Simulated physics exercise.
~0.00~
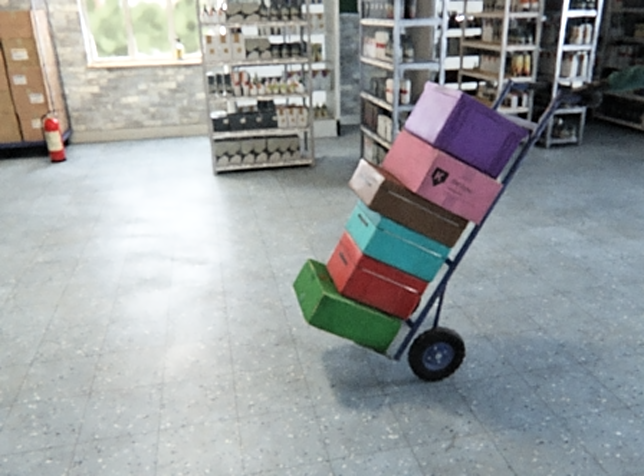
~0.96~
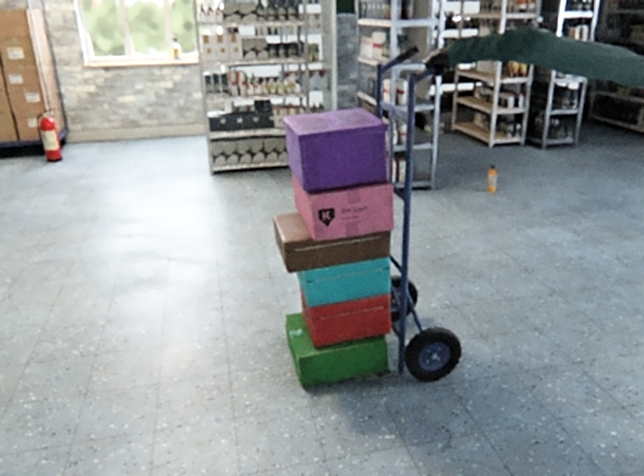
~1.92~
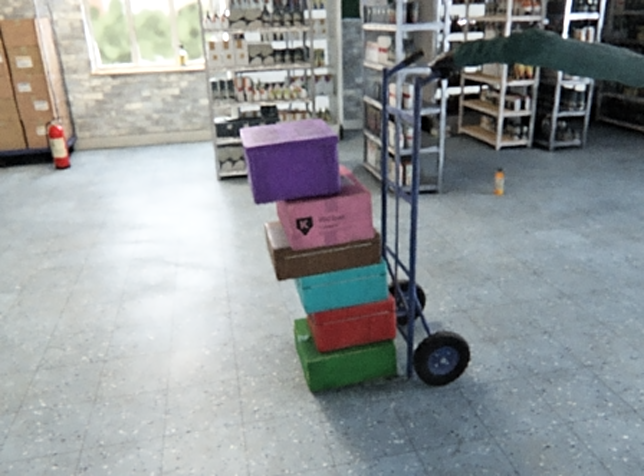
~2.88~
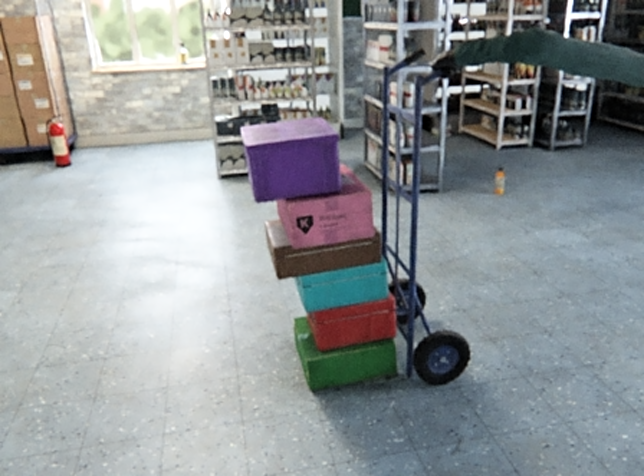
A tilted hand truck swings upright, and its colorful stacked boxes shift left but stay standing.
